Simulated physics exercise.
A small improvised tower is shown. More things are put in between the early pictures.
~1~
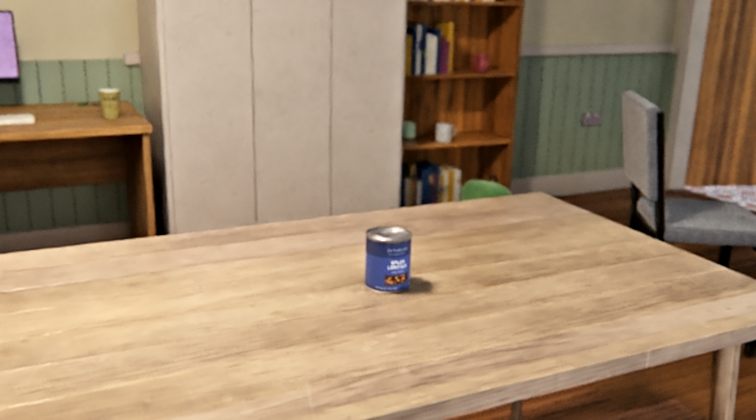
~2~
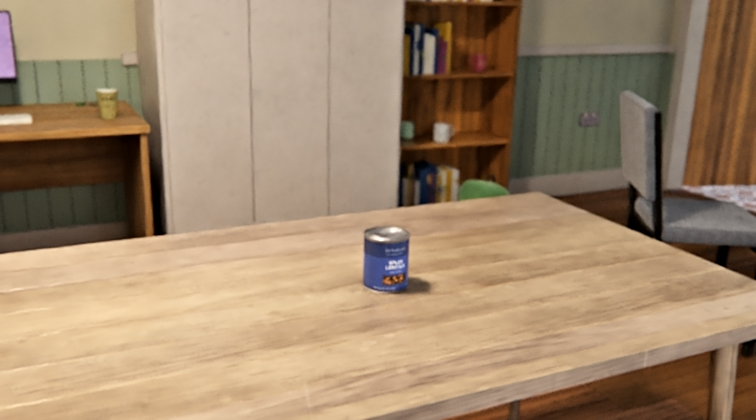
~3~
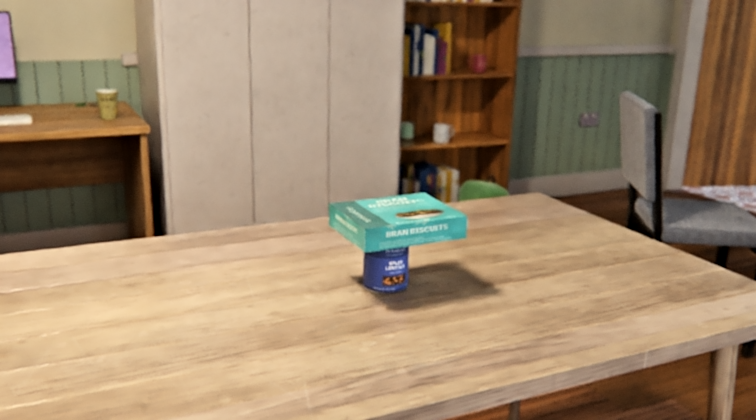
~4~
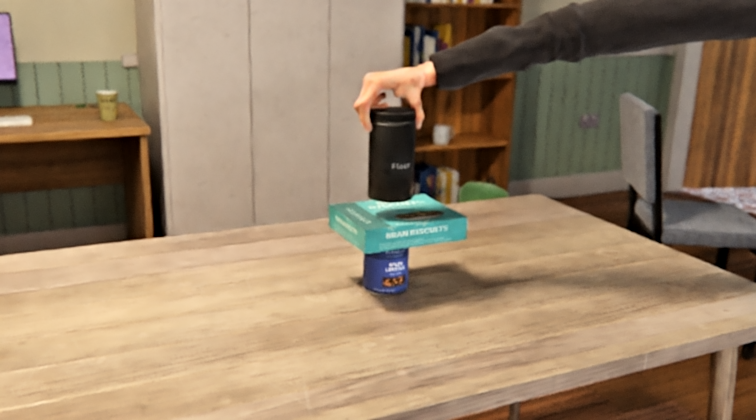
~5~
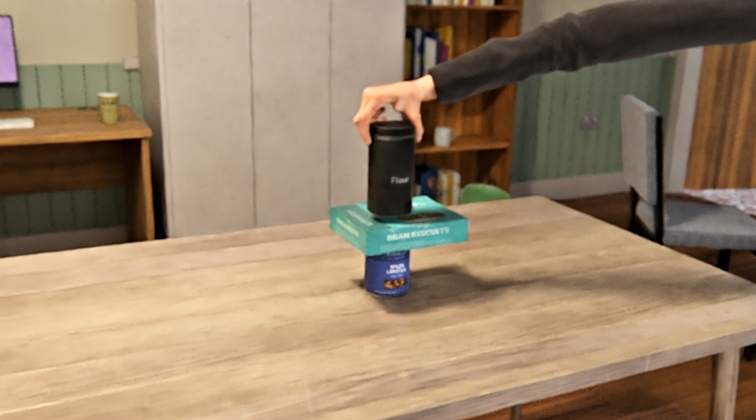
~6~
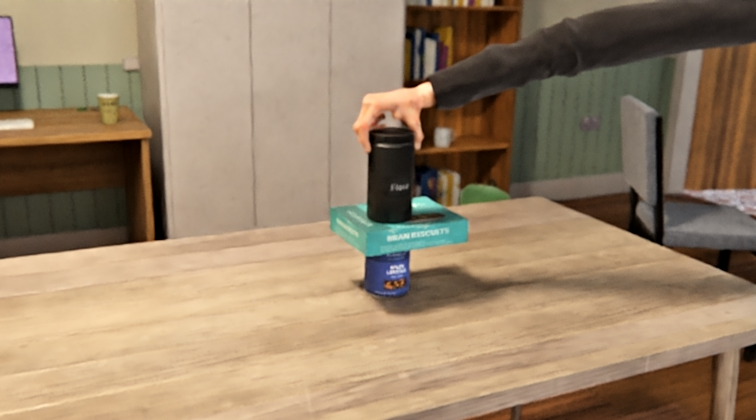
A turquoise packet appears on a blue can, and a hand lowers a black jar onto it.
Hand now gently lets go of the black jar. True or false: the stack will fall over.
False.
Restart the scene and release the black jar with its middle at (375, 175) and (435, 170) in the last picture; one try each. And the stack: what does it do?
The stack remains upright with the first try and topples over with the second.
Then, 0.30 s past the last view, nothing moves.
Then, 0.70 s past the last view, black jar resting near (390, 175).
Finally, all 3 still in place. Final places as the last picture's camera would see them, black jar near (390, 175). The stack stays up.
